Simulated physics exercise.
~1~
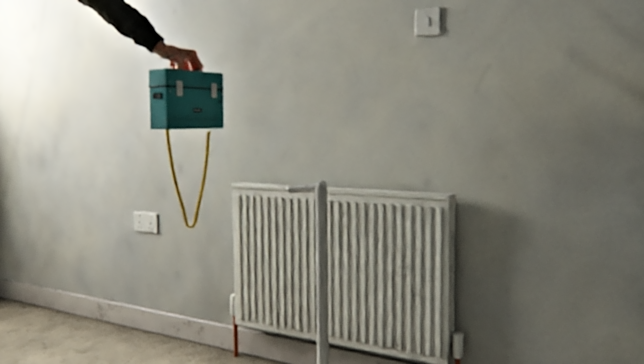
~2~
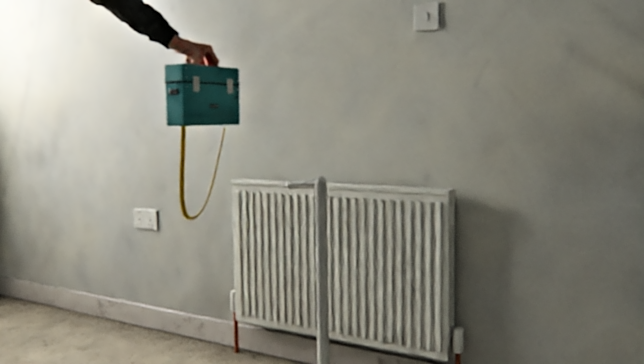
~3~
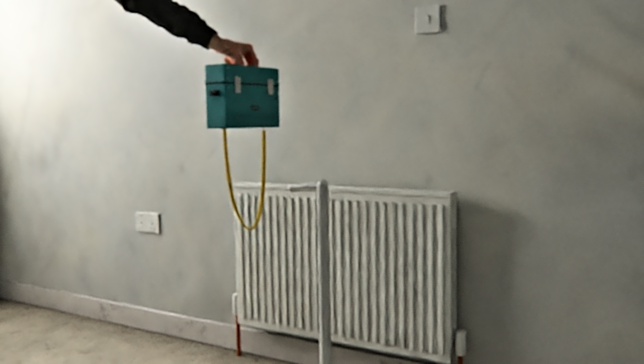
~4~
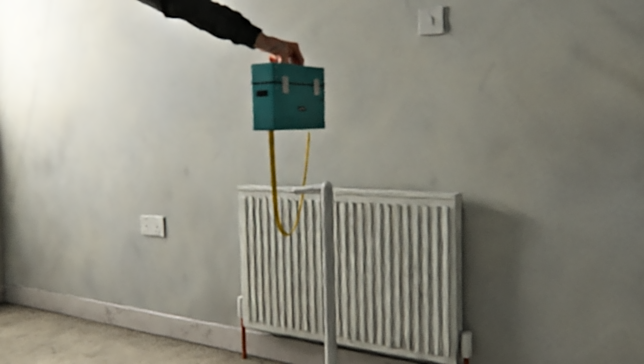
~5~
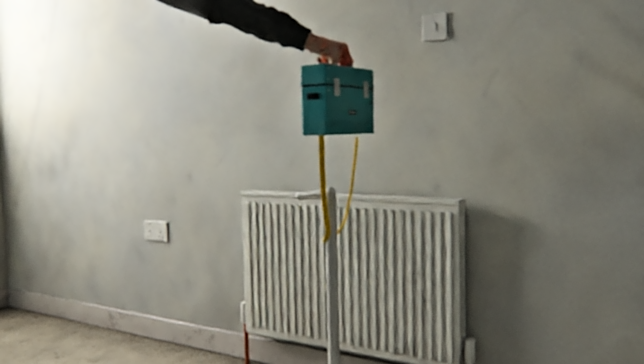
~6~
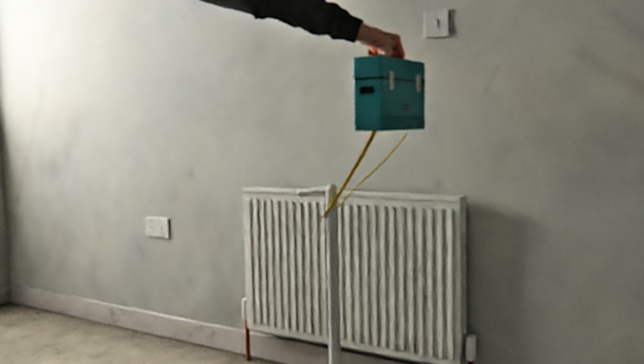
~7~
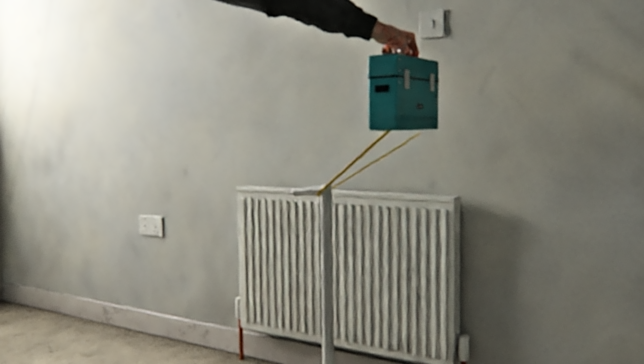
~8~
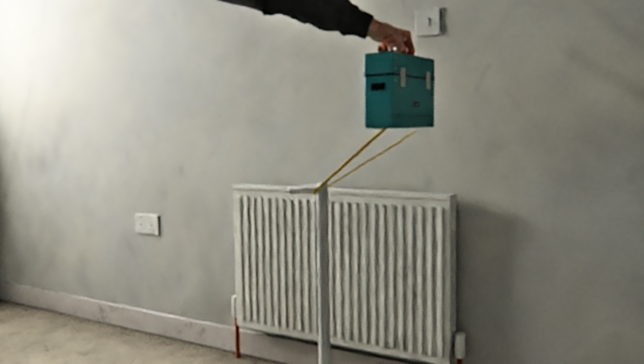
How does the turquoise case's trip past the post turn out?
The case does not get clear, because its yellow loop catches on the post, pulls tight and jerks it back.
